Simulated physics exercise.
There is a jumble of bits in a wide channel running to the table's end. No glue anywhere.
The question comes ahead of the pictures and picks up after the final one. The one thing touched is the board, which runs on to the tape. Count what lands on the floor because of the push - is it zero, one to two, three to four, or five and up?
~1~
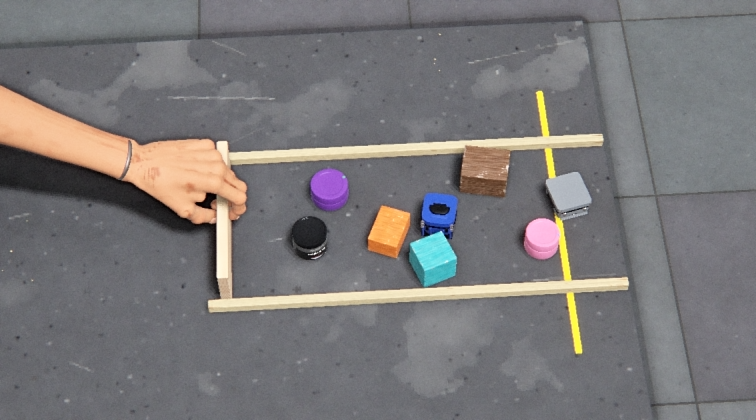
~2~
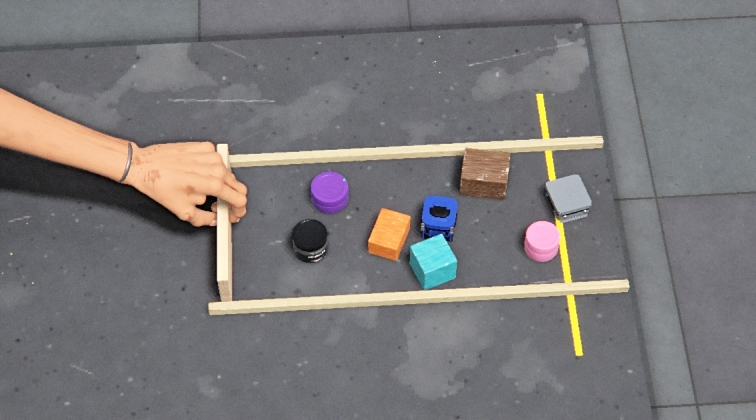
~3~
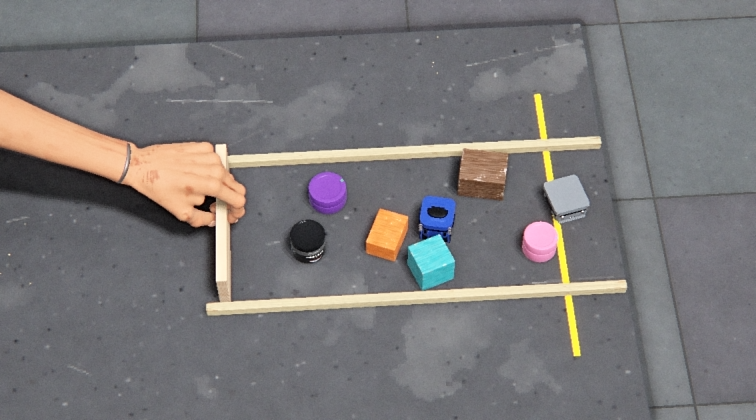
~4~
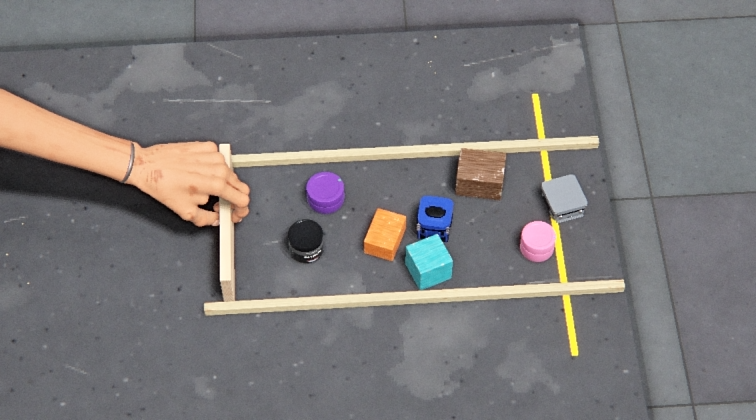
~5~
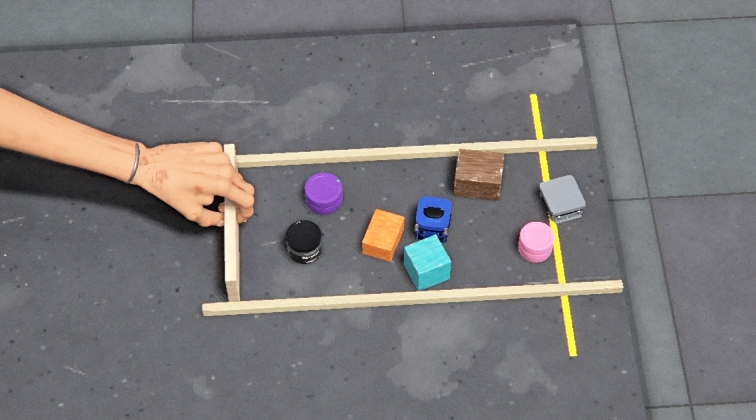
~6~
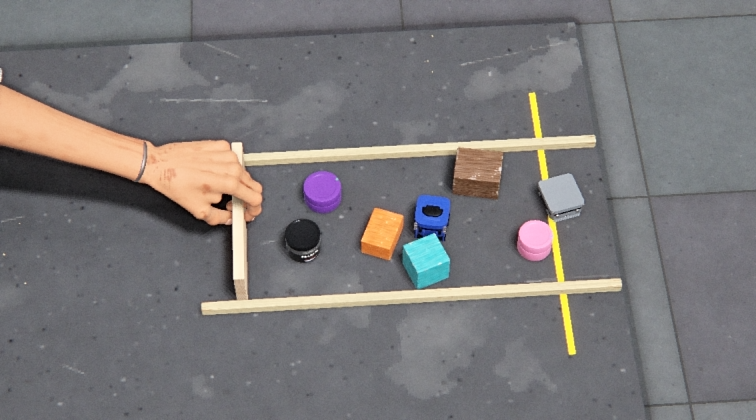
Spilled: A single one or a pair.
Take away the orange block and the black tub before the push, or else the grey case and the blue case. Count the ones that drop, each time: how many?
You'd see 0 fallen, and 0 in the other try.
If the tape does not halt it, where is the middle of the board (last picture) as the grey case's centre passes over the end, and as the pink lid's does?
Around (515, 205), then around (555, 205).
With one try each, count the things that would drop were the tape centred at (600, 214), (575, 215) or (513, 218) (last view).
Try by try, 8, 5 and 0.
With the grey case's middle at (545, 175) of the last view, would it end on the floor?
I reckon it falls away.
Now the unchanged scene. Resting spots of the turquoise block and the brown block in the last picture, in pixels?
You'll see the turquoise block at (578, 260), with the brown block at (597, 161).
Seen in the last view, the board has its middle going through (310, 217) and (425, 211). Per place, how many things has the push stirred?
2 by the first point, 6 by the second.
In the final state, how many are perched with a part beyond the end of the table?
Counting them gives 3.
Soon after, none off yet; grey case at rest near (560, 198); pink lid at rest near (535, 241); brown block at rest near (478, 173).
After that, none off yet; grey case at rest near (560, 198); pink lid at rest near (535, 241); brown block moving near (481, 172).
And then, none off yet; grey case displaced about its own width near (597, 186); pink lid displaced about its own width near (562, 246); brown block displaced well along near (552, 164).
In the end, the number that fall off is one or two; gone, blue case and grey case.
